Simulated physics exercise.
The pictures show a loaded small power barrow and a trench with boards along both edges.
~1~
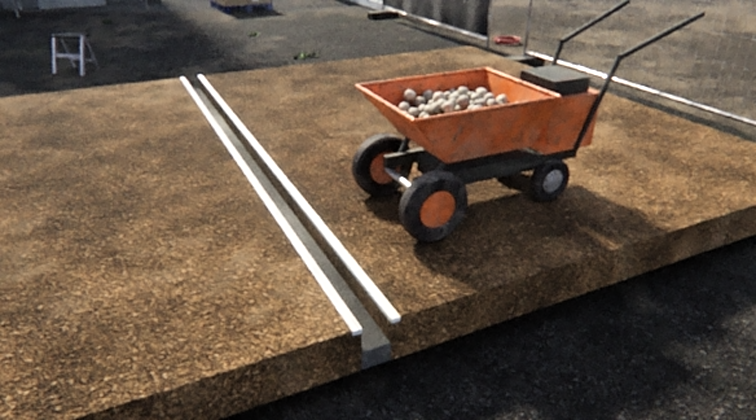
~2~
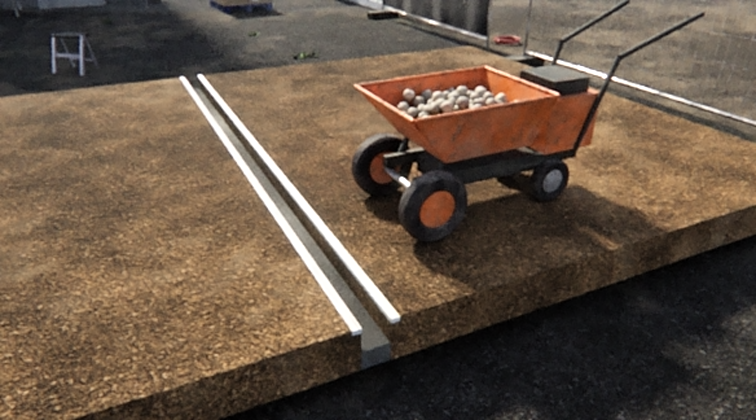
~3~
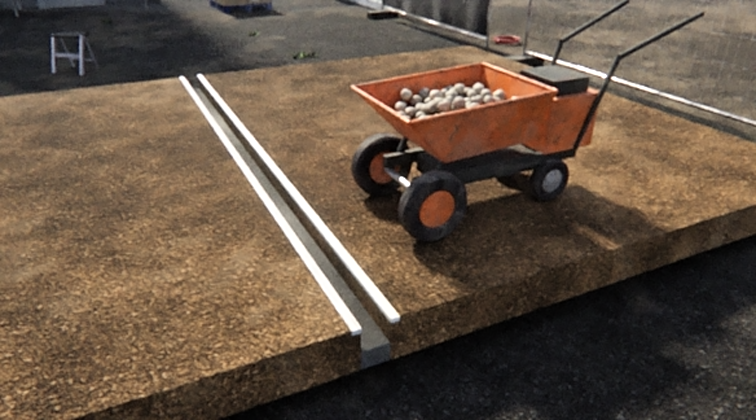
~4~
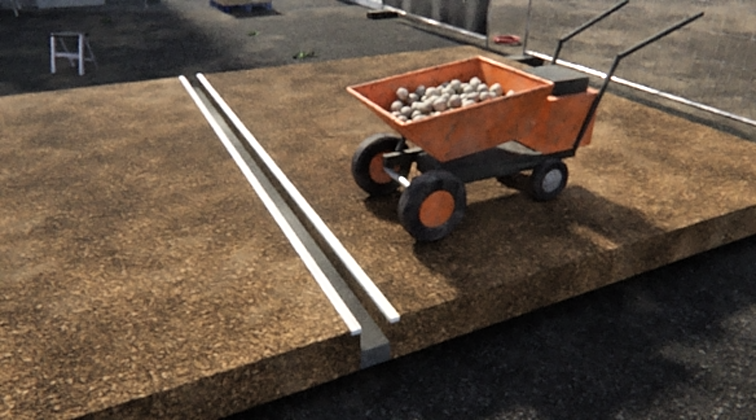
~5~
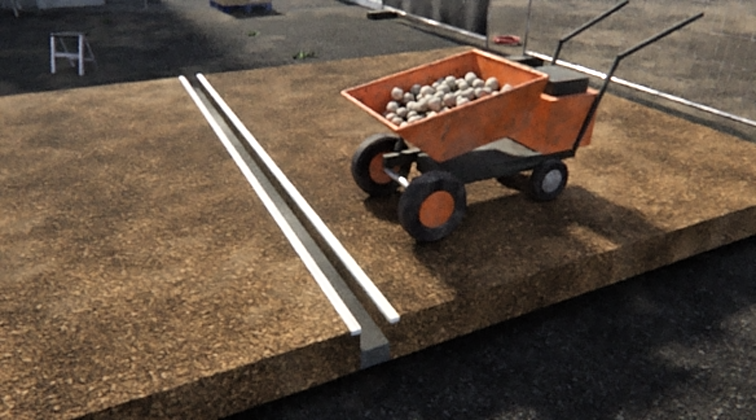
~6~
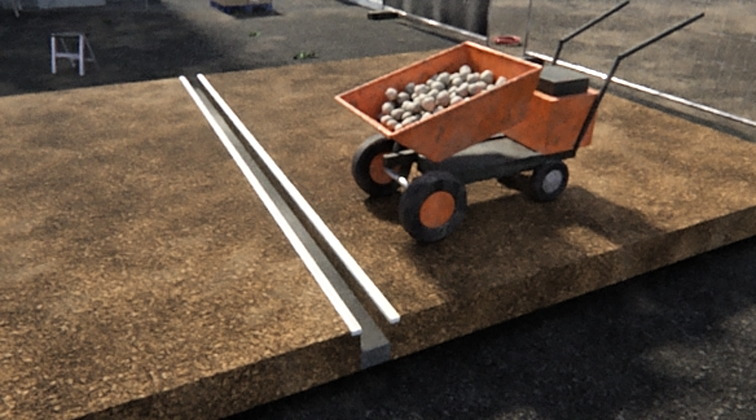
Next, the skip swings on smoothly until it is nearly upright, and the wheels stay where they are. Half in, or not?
In the trench: Only the smaller part.
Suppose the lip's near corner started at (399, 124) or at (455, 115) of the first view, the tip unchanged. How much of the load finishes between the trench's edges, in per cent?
First some 10, then 40 per cent.
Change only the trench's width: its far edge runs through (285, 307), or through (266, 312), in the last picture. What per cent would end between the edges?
Roughly 90 per cent, and 100 per cent.
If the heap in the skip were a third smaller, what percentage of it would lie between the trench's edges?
It comes to 40 per cent or so.
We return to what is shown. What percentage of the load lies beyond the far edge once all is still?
Close to 65 per cent.
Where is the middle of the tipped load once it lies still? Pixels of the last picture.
Close to (278, 238).
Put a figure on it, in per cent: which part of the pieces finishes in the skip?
It comes to 0 per cent or so.
Just after the last frame, skip tipped steeply; every one in the skip.
A moment on, skip tipped right over; the larger part in the skip; about a tenth in or heaped over the trench; just a few beyond it; just a few falling.
Further on, skip tipped right over; about a tenth in the skip; roughly a quarter in or heaped over the trench; roughly two thirds beyond it.
When it is over, skip tipped right over; just a few short of the trench; roughly a third in or heaped over the trench; roughly two thirds beyond it.
